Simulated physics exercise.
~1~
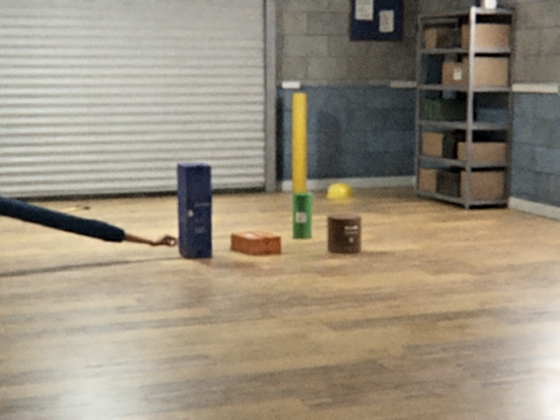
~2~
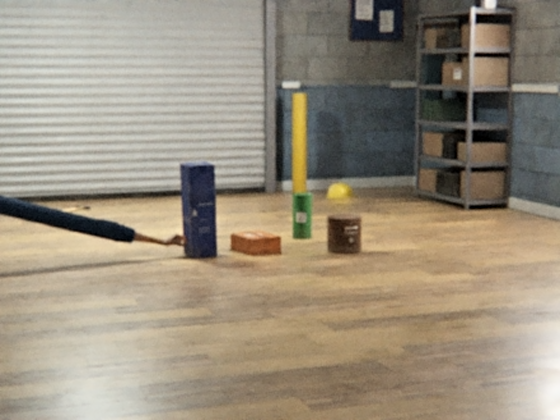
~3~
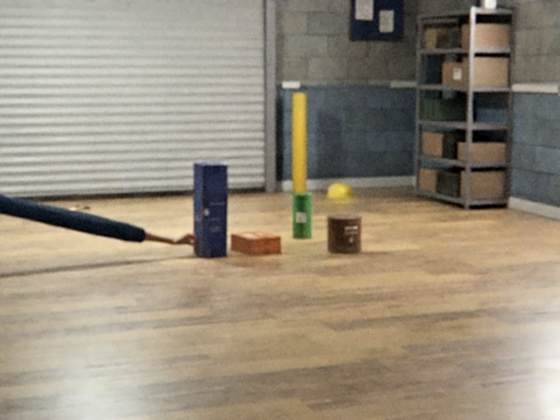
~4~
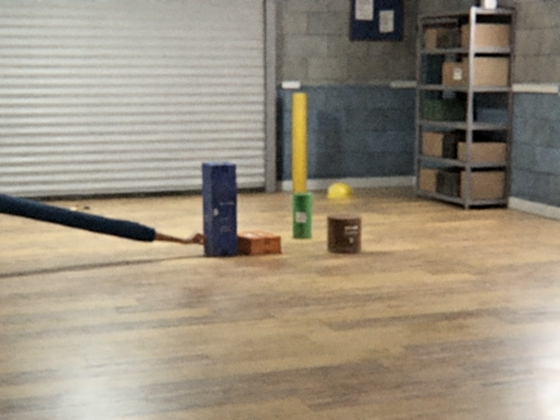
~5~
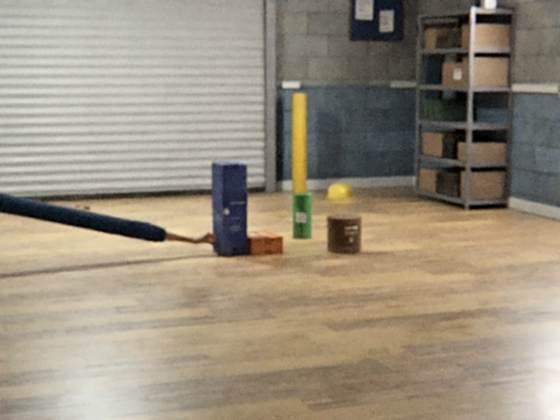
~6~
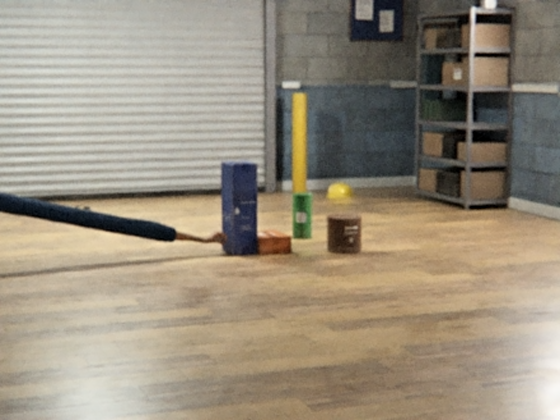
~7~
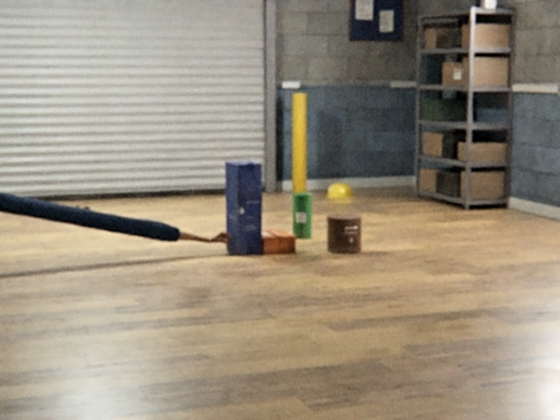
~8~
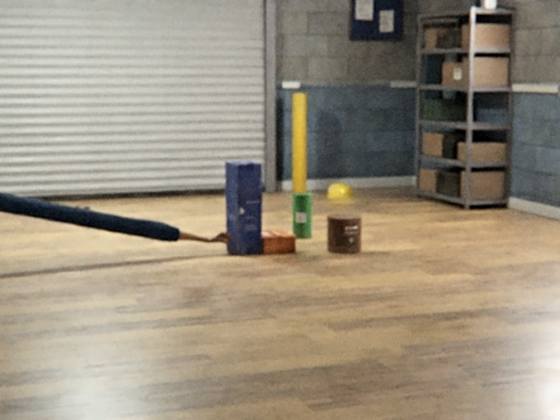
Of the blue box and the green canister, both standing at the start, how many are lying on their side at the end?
None of them are. The blue box slides to the right but stays upright, and the green canister stays standing in its place.
